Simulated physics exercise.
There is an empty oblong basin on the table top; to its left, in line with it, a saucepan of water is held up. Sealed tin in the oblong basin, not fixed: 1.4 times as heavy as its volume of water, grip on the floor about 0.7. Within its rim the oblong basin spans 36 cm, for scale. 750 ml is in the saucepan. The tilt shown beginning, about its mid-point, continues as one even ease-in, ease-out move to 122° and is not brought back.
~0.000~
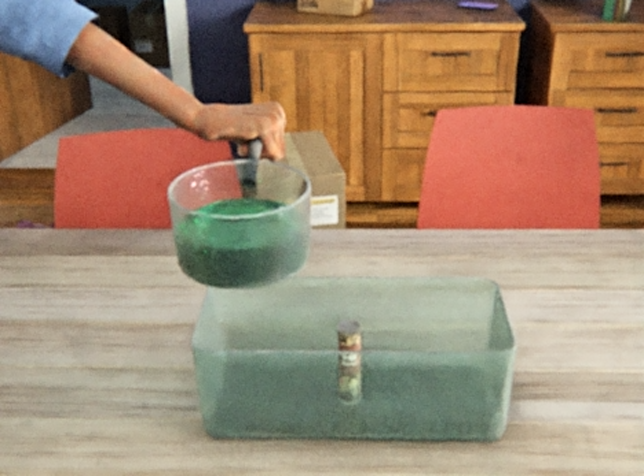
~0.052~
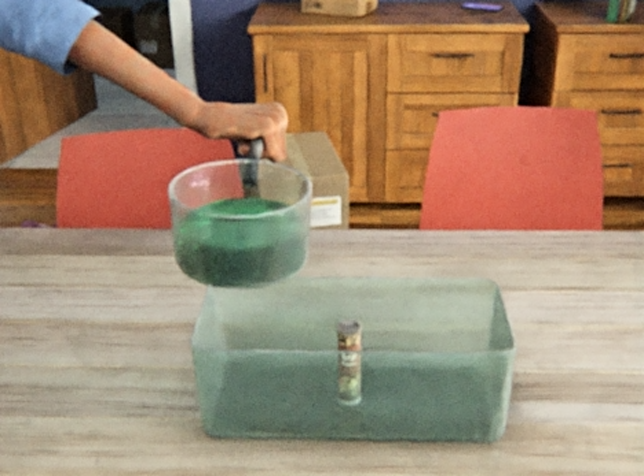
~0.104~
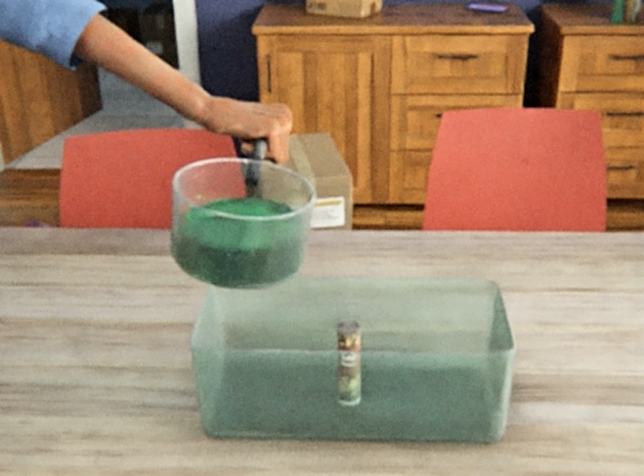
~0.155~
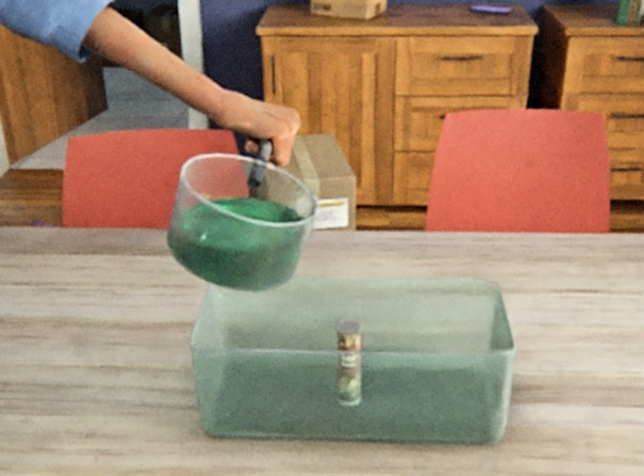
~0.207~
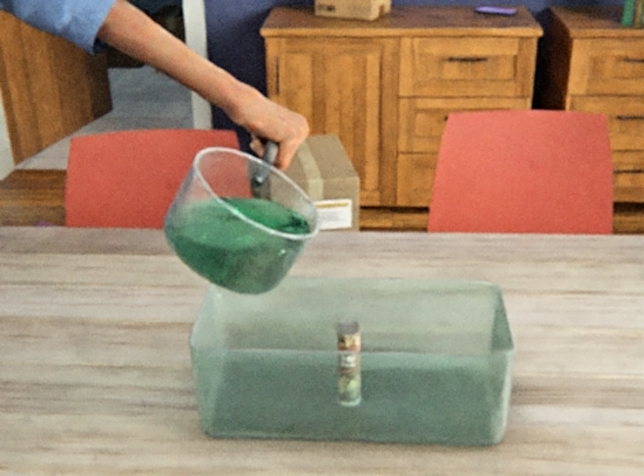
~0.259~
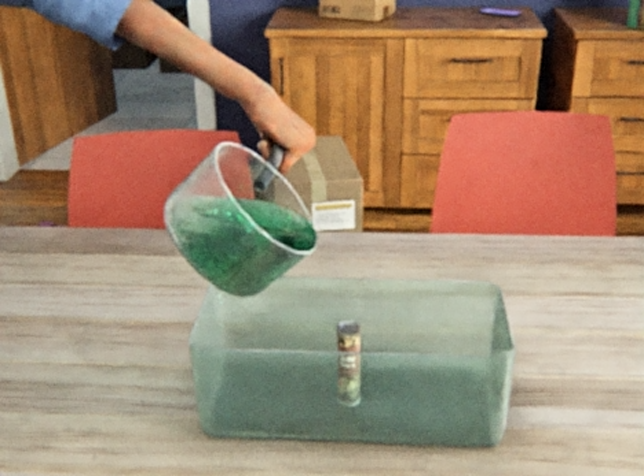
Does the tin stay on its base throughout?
No, it goes down.
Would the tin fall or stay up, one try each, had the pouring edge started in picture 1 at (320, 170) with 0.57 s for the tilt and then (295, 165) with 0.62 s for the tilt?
The tin overturns the first time and overturns the second time.
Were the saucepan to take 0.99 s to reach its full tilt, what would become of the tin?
Outcome - the tin remains standing.
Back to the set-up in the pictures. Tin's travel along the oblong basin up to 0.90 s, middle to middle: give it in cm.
Around 8 cm.
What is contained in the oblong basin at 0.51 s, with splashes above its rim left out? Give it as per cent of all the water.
Roughly 56 percent.
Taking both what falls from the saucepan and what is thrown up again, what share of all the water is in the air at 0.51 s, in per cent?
Near 26 per cent at that moment.
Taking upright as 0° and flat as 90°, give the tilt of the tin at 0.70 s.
It tilts roughly 15° from upright.
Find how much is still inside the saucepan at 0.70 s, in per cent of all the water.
Around 2 percent of it.
Then, 0.51 s in, the tilt is 115° and 19 per cent is still to pour; the tin stands where it began.
Then, 0.70 s in, the tilt is 122° and 2 per cent is still to pour; the tin leans 15°.
Then, 0.90 s in, the tilt is 122° and 0 per cent is still to pour; the tin lies on its side.
Then, 1.11 s in, the tilt is 122° and 0 per cent is still to pour; the tin lies on its side.
Finally, the tin lies on its side.
